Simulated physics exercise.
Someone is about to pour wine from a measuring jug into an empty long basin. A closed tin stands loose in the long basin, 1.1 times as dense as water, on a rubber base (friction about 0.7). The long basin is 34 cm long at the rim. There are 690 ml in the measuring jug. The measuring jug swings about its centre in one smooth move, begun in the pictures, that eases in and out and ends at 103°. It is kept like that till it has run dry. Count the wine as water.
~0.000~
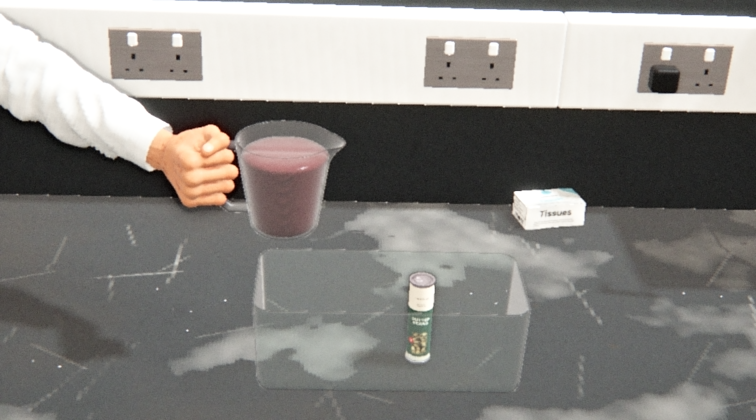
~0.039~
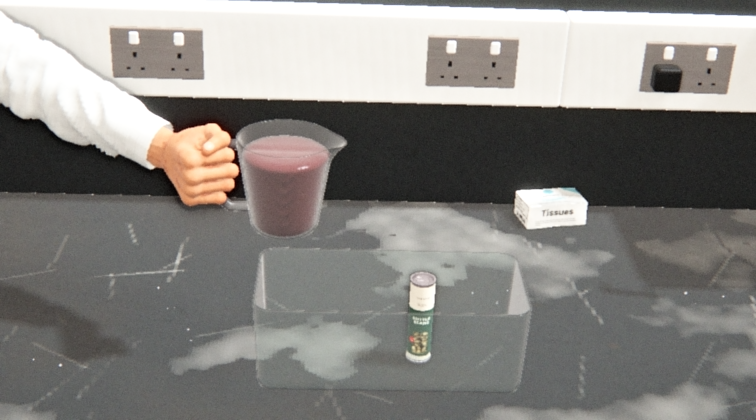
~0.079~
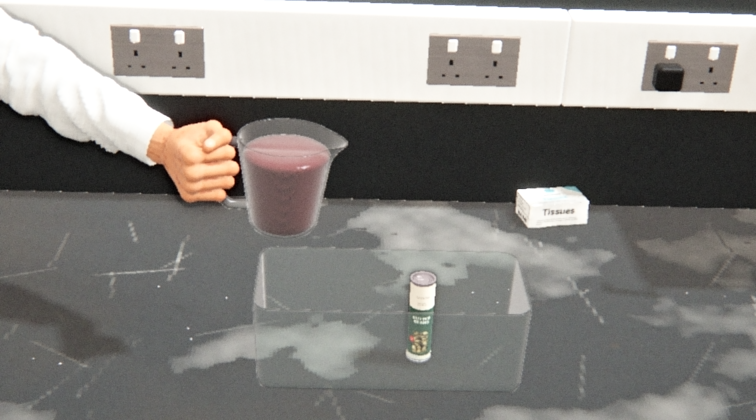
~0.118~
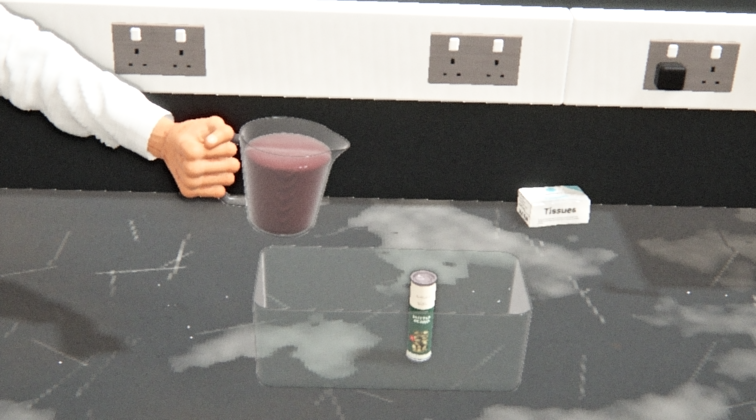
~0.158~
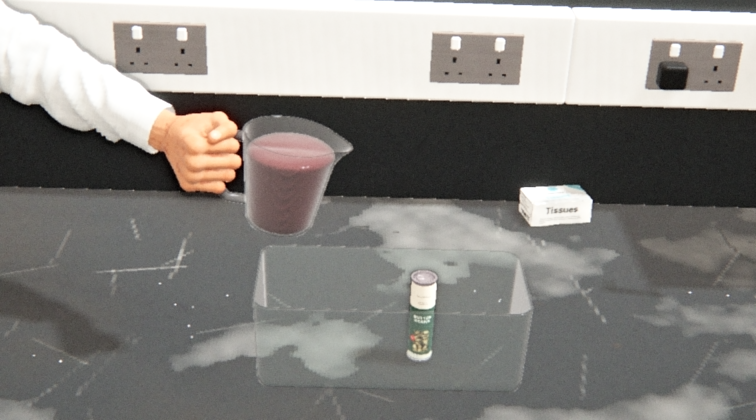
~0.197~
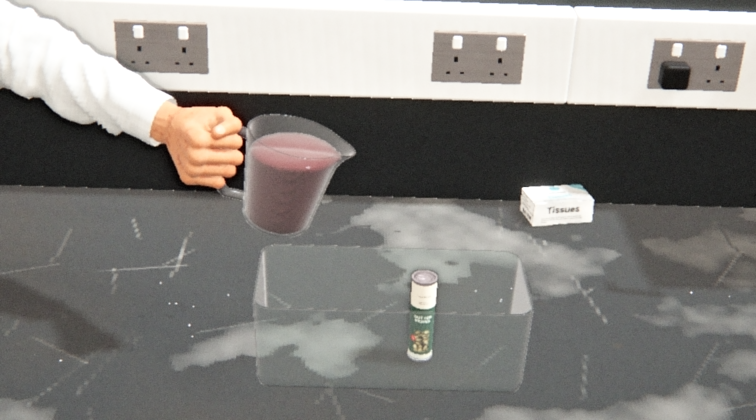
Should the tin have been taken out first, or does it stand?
It remains upright.
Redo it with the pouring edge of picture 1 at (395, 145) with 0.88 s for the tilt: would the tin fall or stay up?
Then it goes over.
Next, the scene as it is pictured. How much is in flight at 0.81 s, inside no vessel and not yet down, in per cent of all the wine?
Near 18 in a hundred.
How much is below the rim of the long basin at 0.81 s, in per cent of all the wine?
Near 64 in a hundred.
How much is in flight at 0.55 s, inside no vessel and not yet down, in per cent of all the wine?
Near 22 in a hundred.
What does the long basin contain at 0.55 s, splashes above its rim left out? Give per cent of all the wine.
Near 7 in a hundred.
By 0.55 s the tilt is 72° and 71 per cent is still to pour; the tin stands where it began.
By 0.81 s the tilt is 101° and 18 per cent is still to pour; the tin stands 1 cm from where it began.
By 1.08 s the tilt is 103° and 1 per cent is still to pour; the tin stands 1 cm from where it began.
By 1.38 s the tilt is 103° and 0 per cent is still to pour; the tin stands 1 cm from where it began.
At rest the tin stands 1 cm from where it began.
